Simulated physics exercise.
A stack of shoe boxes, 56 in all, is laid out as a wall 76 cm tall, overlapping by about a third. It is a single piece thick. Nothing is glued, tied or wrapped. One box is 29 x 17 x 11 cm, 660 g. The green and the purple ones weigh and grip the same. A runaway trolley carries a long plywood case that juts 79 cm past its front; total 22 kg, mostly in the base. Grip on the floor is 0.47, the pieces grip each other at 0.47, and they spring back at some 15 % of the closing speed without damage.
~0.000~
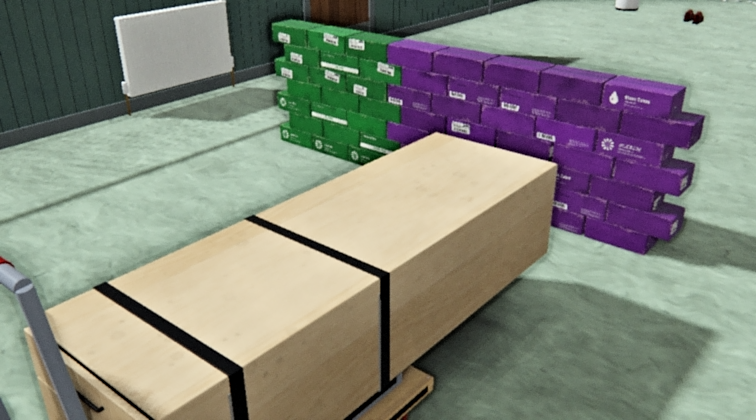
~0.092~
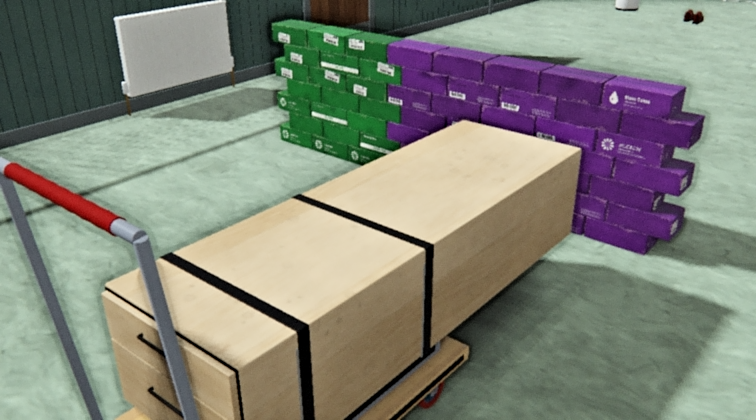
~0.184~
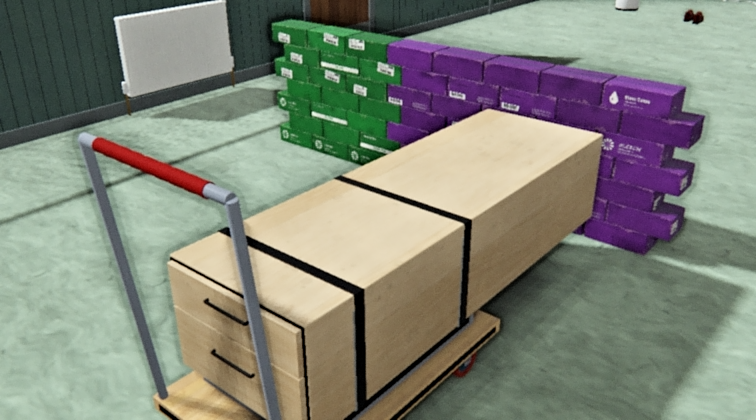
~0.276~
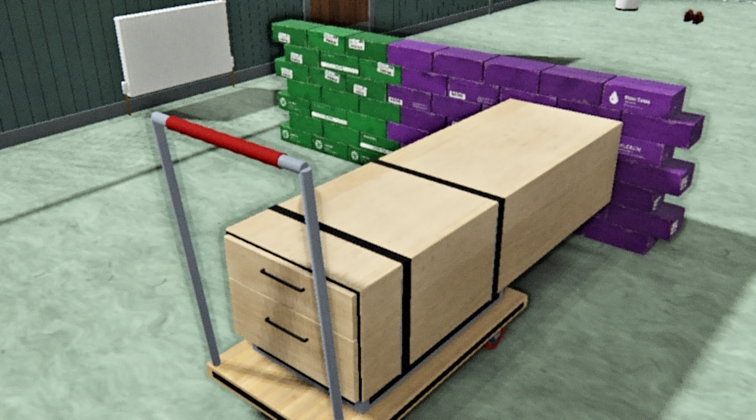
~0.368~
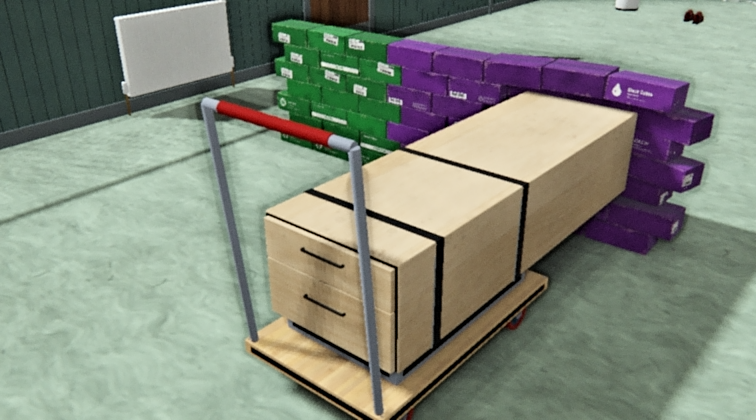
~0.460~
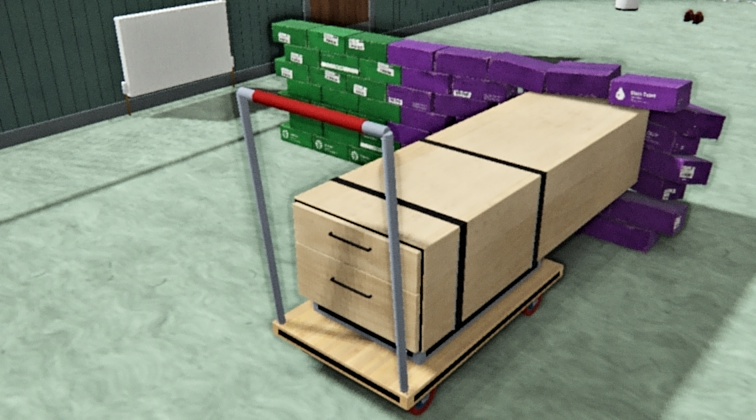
A cart carrying a long wooden cabinet rolls away and pushes into the purple boxes.
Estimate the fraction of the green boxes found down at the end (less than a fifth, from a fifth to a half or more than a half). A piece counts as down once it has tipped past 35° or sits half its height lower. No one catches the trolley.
Under a fifth of them.
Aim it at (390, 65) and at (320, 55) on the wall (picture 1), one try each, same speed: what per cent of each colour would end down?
Green 20 then 50, purple 10 then 0 per cent.
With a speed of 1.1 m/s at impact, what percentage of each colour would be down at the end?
In that case green 0, purple 70 per cent.
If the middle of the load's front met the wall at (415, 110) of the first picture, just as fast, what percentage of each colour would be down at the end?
In that case green 60, purple 40 per cent.
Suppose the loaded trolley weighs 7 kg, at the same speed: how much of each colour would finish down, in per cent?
In that case green 0, purple 70 per cent.
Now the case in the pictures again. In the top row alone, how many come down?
The count is 4.
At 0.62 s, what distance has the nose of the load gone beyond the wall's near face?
About 40 cm past it.
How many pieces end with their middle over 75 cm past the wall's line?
About 12.
After 0.62 s, load 40 cm past the wall's line, still rolling; none of the 21 green boxes down (10 of 56 in all colours); top green box unmoved; top purple box 10° from how it stood.
After 0.92 s, load 74 cm past the wall's line, still rolling; none of the 21 green boxes down (19 of 56 in all colours); top green box unmoved; top purple box 26° from how it stood, 6 cm lower.
After 1.34 s, load 1.09 m past the wall's line, still rolling; none of the 21 green boxes down (21 of 56 in all colours); top green box unmoved; top purple box on its side.
In the end (2.6 s), load 1.30 m past the wall's line, stopped; none of the 21 green boxes down (22 of 56 in all colours); top green box unmoved; top purple box 54° from how it stood, 60 cm lower. That is 0 per cent. From the last view, middles, top green box near (375, 47), top purple box near (579, 132).
